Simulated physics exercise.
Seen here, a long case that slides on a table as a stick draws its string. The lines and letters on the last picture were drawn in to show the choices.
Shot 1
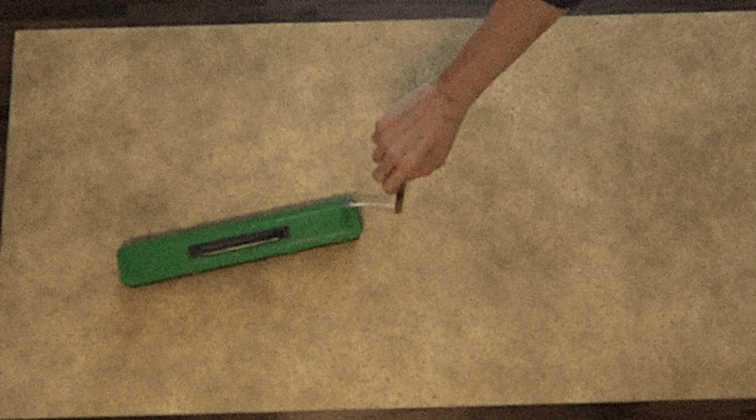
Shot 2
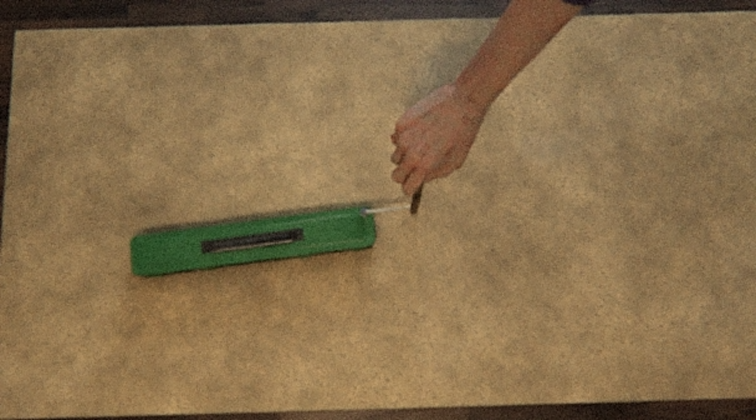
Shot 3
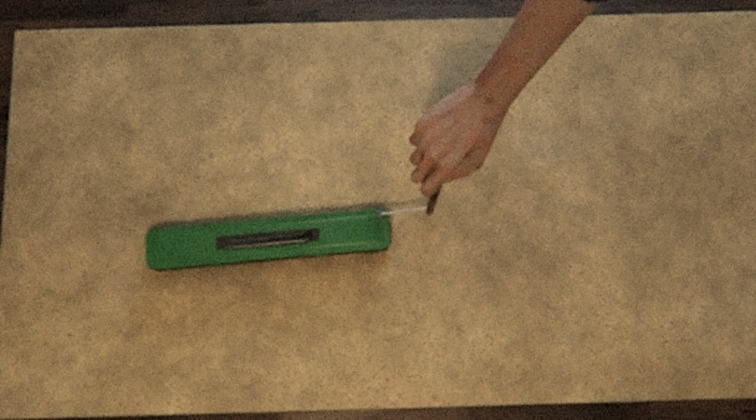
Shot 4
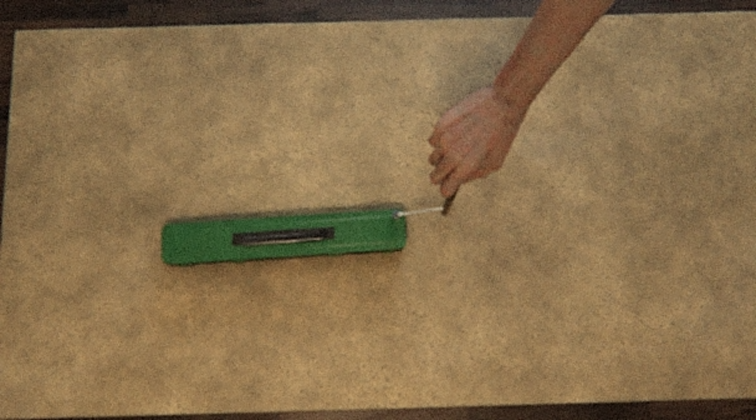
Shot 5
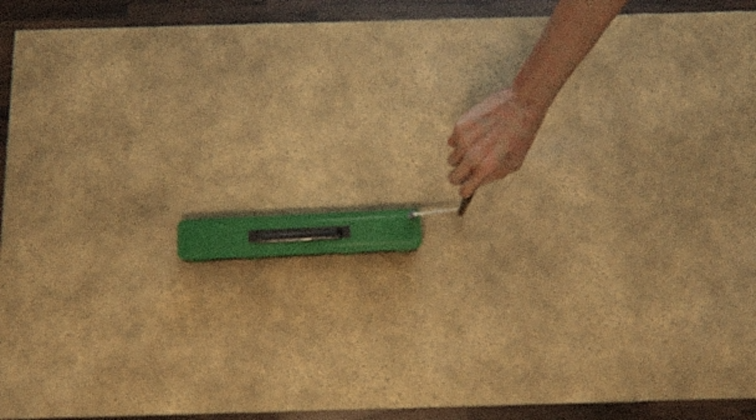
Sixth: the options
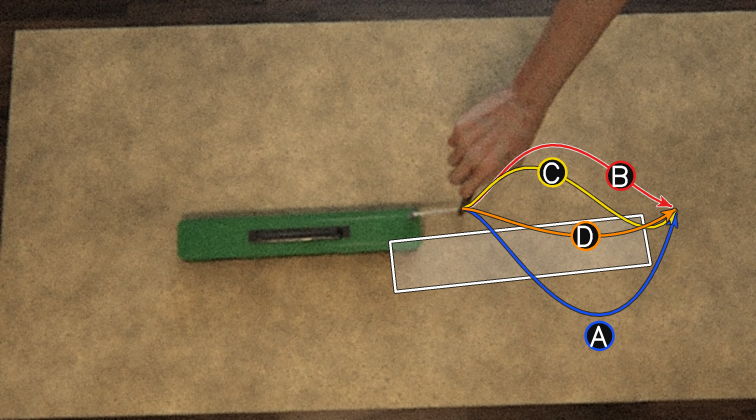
A long green case slid slowly to the right across a tabletop, straightening from a slight tilt as a hand holding a small dark stick pulled it along by a short pale string.
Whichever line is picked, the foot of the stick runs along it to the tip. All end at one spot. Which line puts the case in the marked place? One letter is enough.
Take A.
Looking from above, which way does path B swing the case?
Clockwise.
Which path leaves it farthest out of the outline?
B.
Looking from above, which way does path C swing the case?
On that path, clockwise.
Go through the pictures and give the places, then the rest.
Green case (239, 242), in the first frame.
Green case (253, 241), in the second frame.
Green case (268, 238), in the third frame.
Green case (284, 236), in the fourth frame.
Green case (299, 234), in the fifth frame.
On the copy, A from (463, 209) via (581, 312) to (675, 213); B from (463, 209) via (561, 145) to (671, 206); C from (463, 209) via (570, 181) to (676, 210); D from (463, 209) via (576, 236) to (675, 210); the outline at (520, 253).
On A. First, foot of the stick (541, 286), middle of the case (378, 246).
Then, foot of the stick (640, 291), middle of the case (473, 271).
Finally, foot of the stick (676, 208), middle of the case (521, 256); it lies in the outline.
By contrast, B leaves its middle at (511, 196); C leaves its middle at (513, 213); D leaves its middle at (513, 228).
